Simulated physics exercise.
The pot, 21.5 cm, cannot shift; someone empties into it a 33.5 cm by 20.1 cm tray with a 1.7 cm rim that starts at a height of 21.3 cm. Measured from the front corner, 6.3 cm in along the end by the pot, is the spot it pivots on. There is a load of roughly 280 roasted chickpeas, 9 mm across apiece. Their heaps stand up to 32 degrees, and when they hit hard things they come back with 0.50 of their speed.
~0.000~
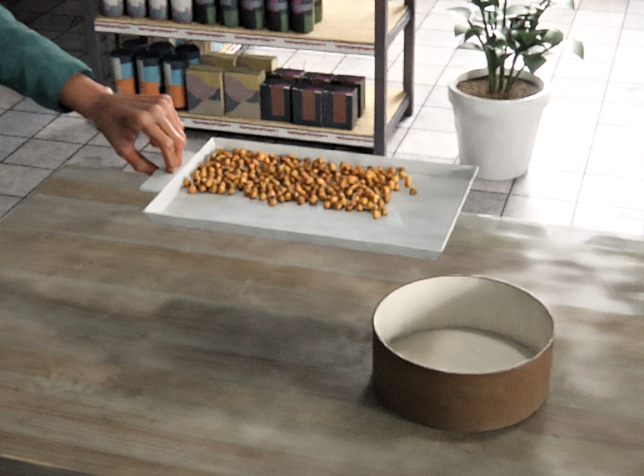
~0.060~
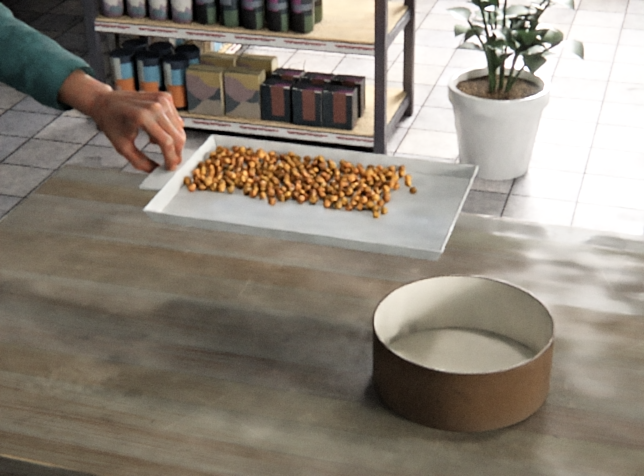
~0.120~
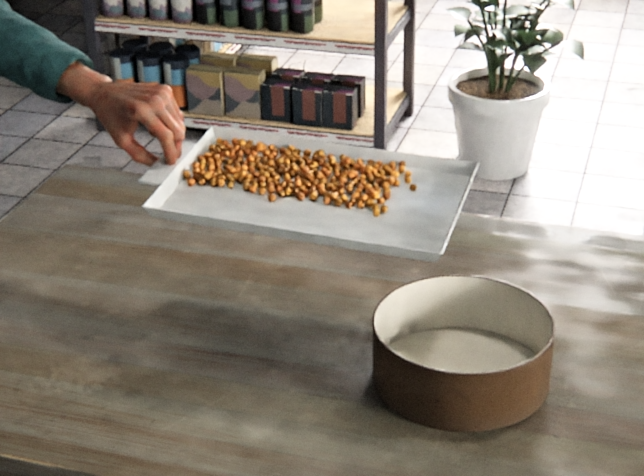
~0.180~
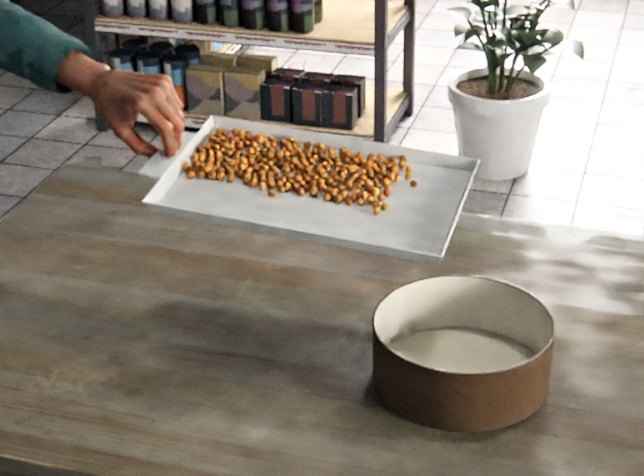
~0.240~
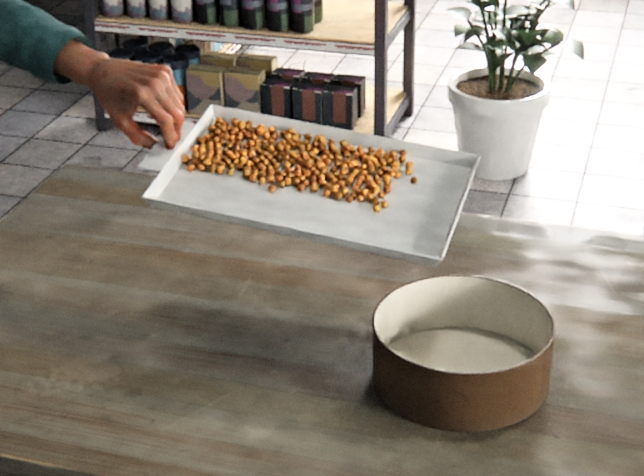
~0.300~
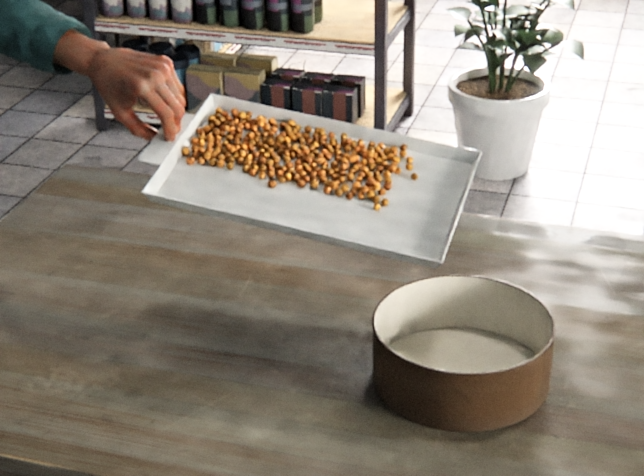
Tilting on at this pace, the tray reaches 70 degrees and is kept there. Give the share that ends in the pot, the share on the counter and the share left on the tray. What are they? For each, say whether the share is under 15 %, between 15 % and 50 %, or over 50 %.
One by one: Pot: Probably an intermediate amount; counter: Probably over half of it; tray: Probably a low amount.
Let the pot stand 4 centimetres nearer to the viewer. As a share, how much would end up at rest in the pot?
About 70 %.
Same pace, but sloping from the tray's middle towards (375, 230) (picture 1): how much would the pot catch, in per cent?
My best guess is some 55 per cent.
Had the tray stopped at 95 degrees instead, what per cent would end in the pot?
The pot would get around 40 per cent.
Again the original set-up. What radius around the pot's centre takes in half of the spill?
I'd say around 16 centimetres.
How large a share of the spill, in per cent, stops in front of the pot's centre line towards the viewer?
About 100 per cent.
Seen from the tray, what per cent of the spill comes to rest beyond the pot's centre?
Near 20 in a hundred.
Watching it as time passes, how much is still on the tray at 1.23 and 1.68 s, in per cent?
80 then 35.
After 0.86 s, tilt 40 degrees; the tray holds 100 %, the pot 0 %.
After 1.23 s, tilt 58 degrees; the tray holds 80 %, the pot 5 %.
After 1.68 s, tilt 70 degrees; the tray holds 35 %, the pot 15 %.
By 3.0 s all is still; pot 35 %, counter 60 %, tray 5 %.
